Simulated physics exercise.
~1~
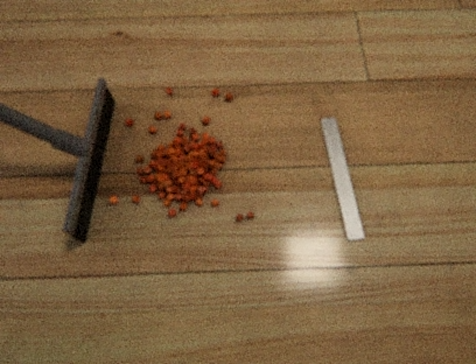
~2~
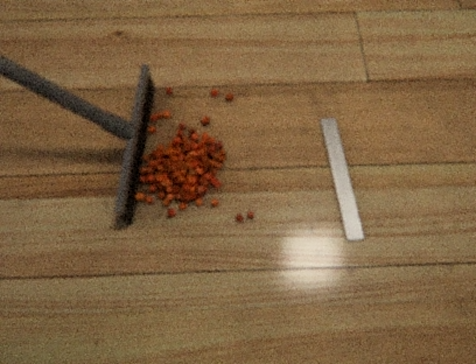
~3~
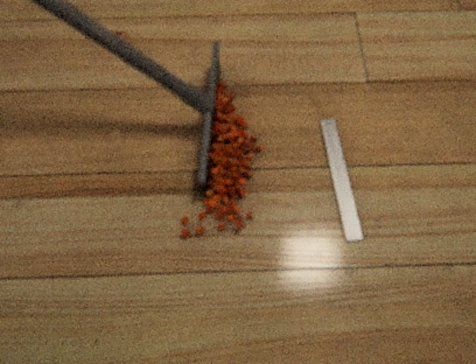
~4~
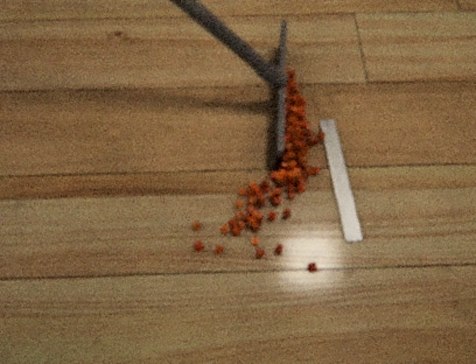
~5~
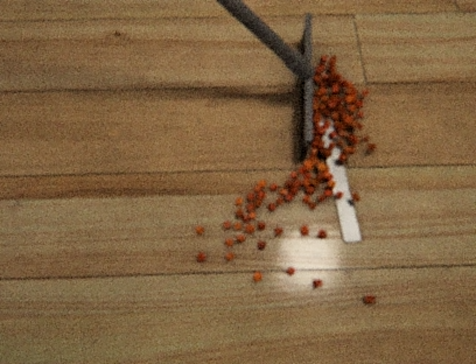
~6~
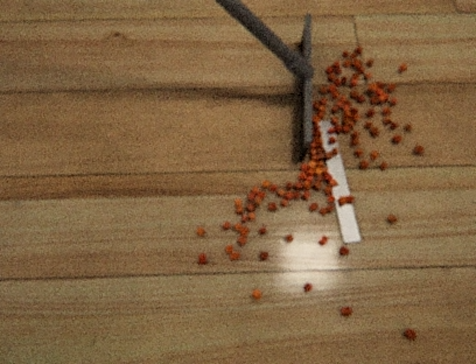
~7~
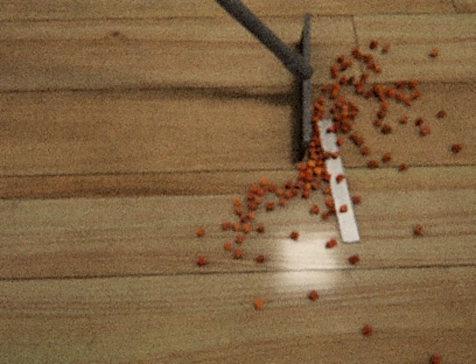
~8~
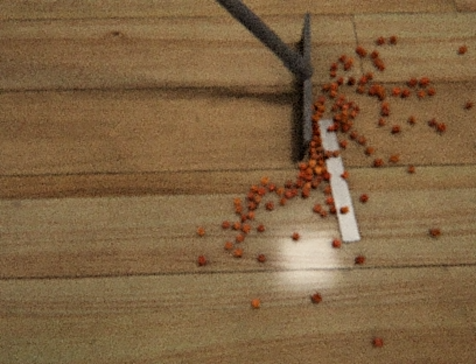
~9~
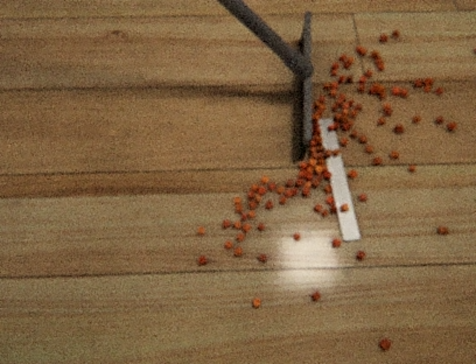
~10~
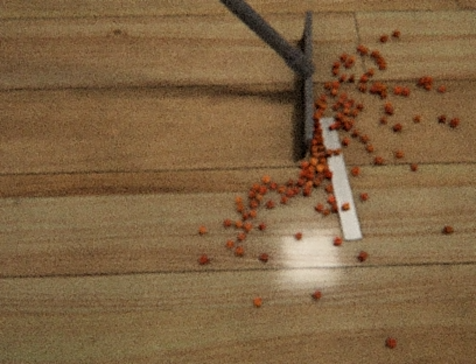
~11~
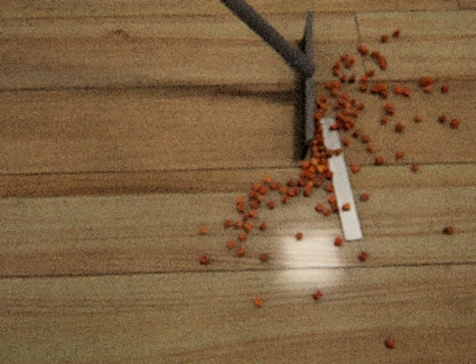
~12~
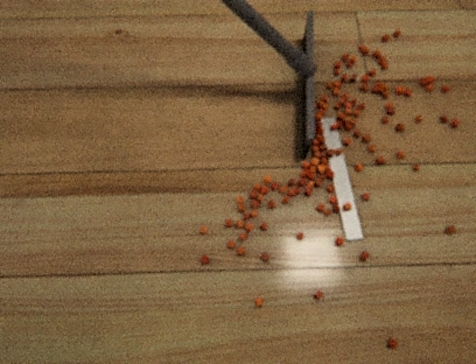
A dark squeegee pushes orange carrot pieces right, scattering them around and past a pale strip.
